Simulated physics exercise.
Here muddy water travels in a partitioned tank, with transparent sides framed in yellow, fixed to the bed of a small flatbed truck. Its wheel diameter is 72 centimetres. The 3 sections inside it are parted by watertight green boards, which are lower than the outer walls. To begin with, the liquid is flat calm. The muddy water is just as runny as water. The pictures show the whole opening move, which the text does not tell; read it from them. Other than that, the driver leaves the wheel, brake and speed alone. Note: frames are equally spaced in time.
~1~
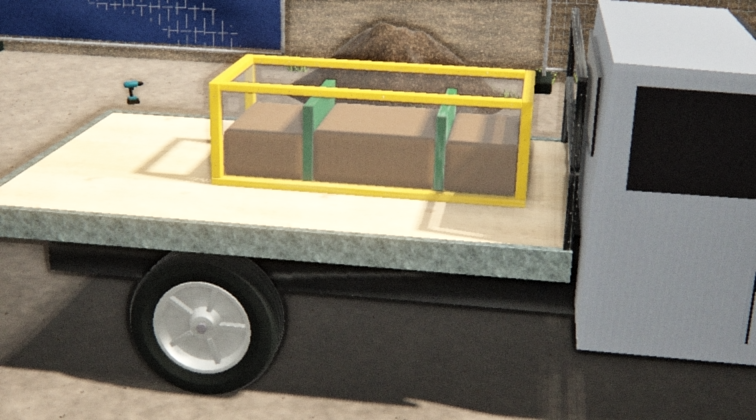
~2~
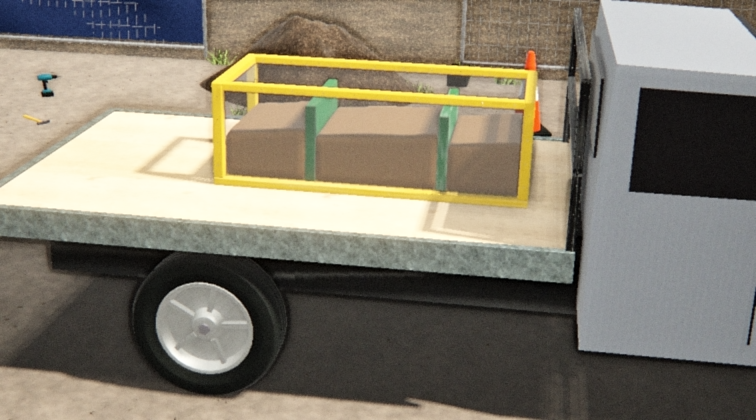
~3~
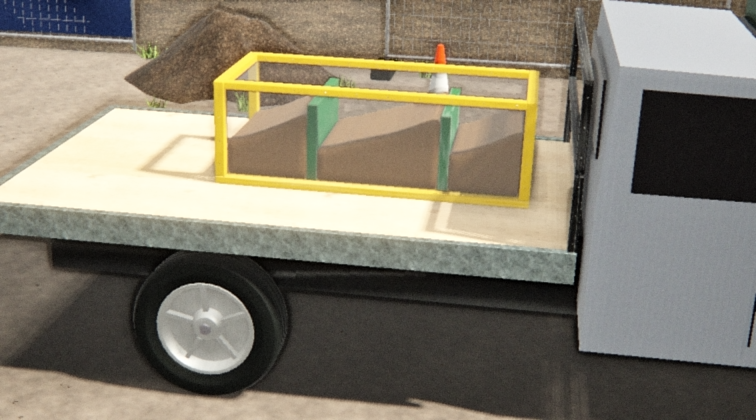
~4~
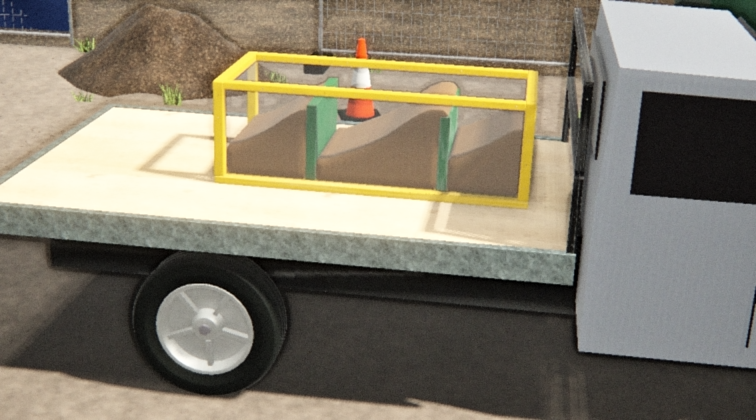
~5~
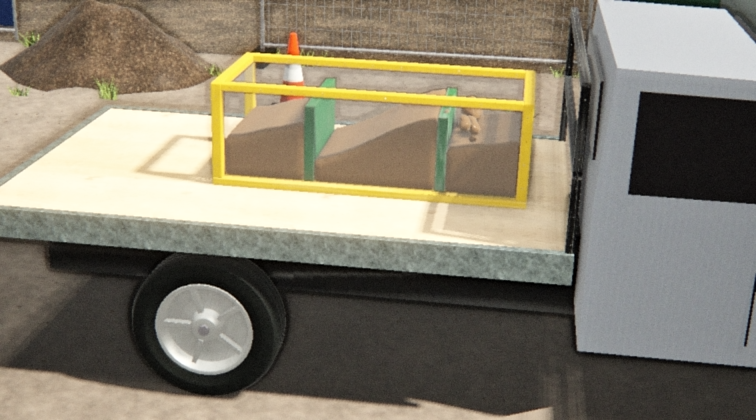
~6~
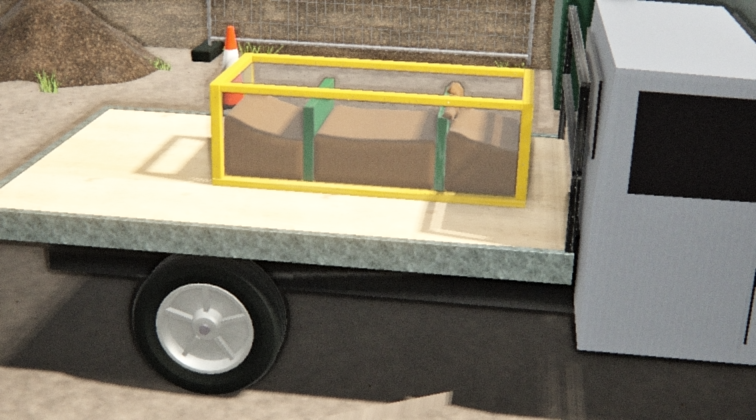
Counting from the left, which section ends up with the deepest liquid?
The third one.
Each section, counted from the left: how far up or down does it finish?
In cm: 0, 1 down, 1 up.
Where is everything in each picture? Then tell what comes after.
Sections from the left stand at (261, 125), (371, 132), (483, 140); board top at (307, 107) and (441, 118); the front is on the right, levels are read along the near wall; a wheel hub at (199, 332), in the first picture.
Sections from the left stand at (264, 125), (373, 133), (485, 140), in the second picture.
Sections from the left stand at (265, 125), (375, 133), (487, 141), in the third picture.
Sections from the left stand at (264, 127), (374, 140), (486, 141), in the fourth picture.
Sections from the left stand at (262, 126), (372, 136), (484, 140), in the fifth picture.
Sections from the left stand at (262, 127), (371, 139), (483, 139); a wheel hub at (202, 333), in the sixth picture.
Then, 0.30 s later than the final frame, left to right it is 25, 24, 26 cm deep.
Then, 0.80 s later than the final frame, left to right it is 25, 24, 26 cm deep.
Then, 1.20 s later than the final frame, left to right it is 25, 24, 26 cm deep.
Then, 2.99 s later than the final frame, left to right it is 25, 24, 26 cm deep.
